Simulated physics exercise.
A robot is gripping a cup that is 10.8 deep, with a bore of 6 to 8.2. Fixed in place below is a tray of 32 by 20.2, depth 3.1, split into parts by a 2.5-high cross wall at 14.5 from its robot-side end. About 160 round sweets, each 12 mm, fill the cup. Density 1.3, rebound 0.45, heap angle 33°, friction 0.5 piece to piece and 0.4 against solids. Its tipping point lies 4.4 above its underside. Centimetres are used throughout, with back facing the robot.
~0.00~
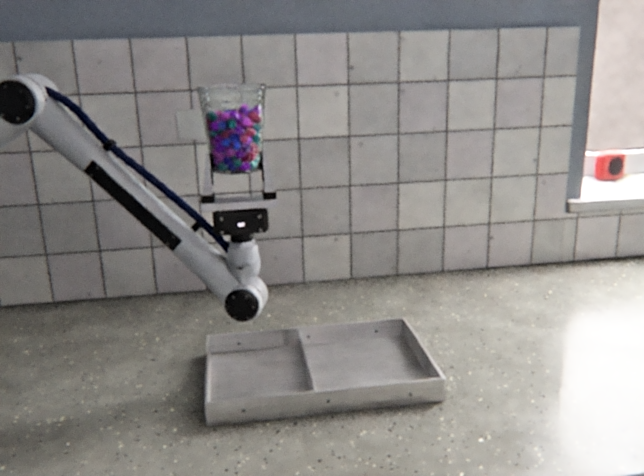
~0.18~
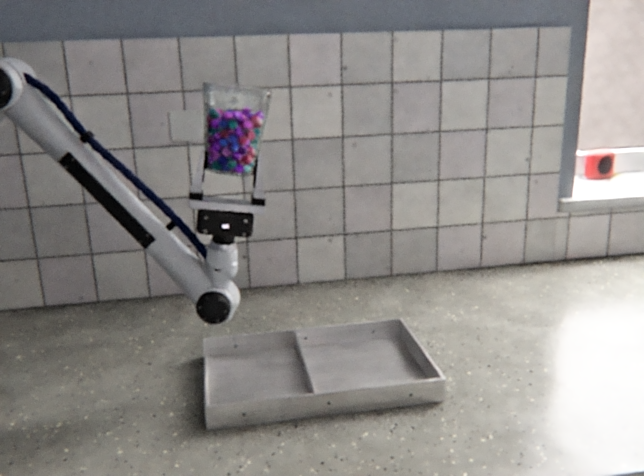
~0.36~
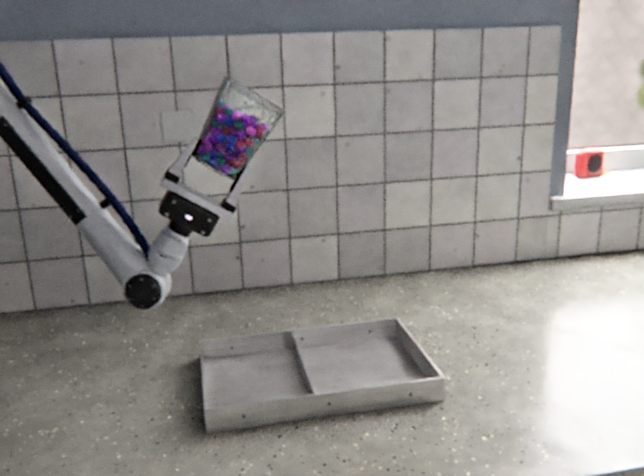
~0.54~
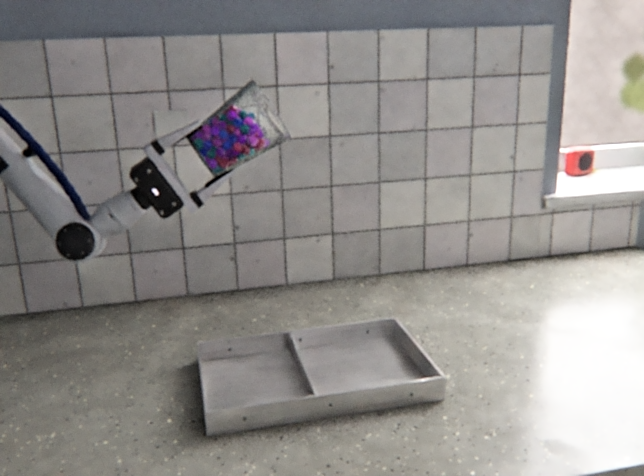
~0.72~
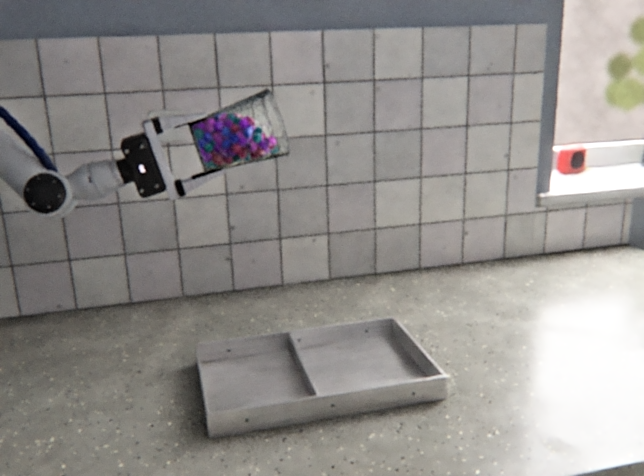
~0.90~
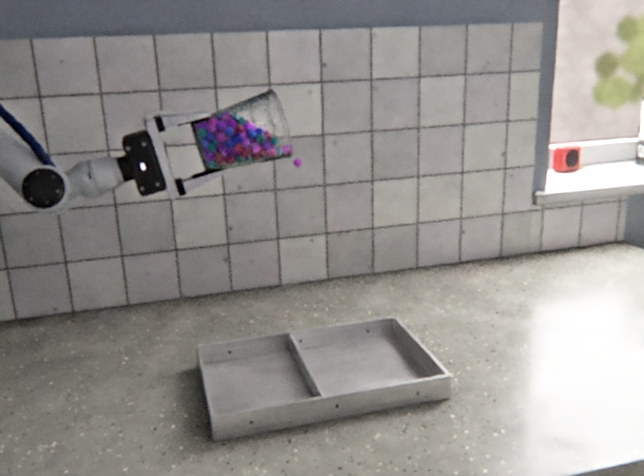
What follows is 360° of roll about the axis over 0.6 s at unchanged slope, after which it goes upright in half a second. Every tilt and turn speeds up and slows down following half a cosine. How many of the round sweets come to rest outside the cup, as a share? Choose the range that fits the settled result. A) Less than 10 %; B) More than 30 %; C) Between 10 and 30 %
Option C: Between 10 and 30 %.
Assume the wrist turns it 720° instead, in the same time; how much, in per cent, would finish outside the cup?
Then about 15 per cent.
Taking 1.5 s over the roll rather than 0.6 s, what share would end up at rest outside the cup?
That would give near 25 in a hundred.
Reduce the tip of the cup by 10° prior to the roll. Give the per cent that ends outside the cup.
Some 5 per cent.
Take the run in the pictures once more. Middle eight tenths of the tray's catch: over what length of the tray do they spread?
Spread length: Close to 10 cm.
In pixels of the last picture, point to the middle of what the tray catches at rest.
It's centred about (375, 369).
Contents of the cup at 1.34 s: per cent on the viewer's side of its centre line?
Close to 35 % of them.
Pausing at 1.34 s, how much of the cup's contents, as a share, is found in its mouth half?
Roughly 40 percent.
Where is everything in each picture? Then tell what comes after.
In the first frame, cup middle at (235, 130), upright; upper third of the load around (233, 118), from x 210 to 255, top at y 105; 161 in the cup.
In the second frame, cup middle at (234, 131), tipped 9°; upper third of the load around (233, 119), from x 210 to 260, top at y 110.
In the third frame, cup middle at (234, 132), tipped 33°; upper third of the load around (232, 121), from x 200 to 265, top at y 105.
In the fourth frame, cup middle at (235, 134), tipped 59°; upper third of the load around (234, 124), from x 195 to 265, top at y 110.
In the fifth frame, cup middle at (237, 136), tipped 76°; upper third of the load around (227, 127), from x 195 to 275, top at y 115.
In the sixth frame, cup middle at (239, 136), tipped 78°; upper third of the load around (228, 128), from x 200 to 295, top at y 115; 160 in the cup, 1 in flight or on a rim.
By 1.34 s, tipped 78°, highest piece 40 above the table; 149 in the cup, 4 in the far-side part, 8 in flight or on a rim.
By 1.78 s, tipped 32°, highest piece 40 above the table; 133 in the cup, 21 in the far-side part, 1 in the robot-side part, 6 in flight or on a rim.
By 2.20 s, upright, highest piece 41 above the table; 133 in the cup, 25 in the far-side part, 2 on the table or floor, 1 in the robot-side part.
By 2.90 s, upright, highest piece 41 above the table; 133 in the cup, 25 in the far-side part, 2 on the table or floor, 1 in the robot-side part.
Final count, 133 in the cup, 25 in the far-side part, 2 on the table or floor, 1 in the robot-side part. That is 17 % outside the cup.
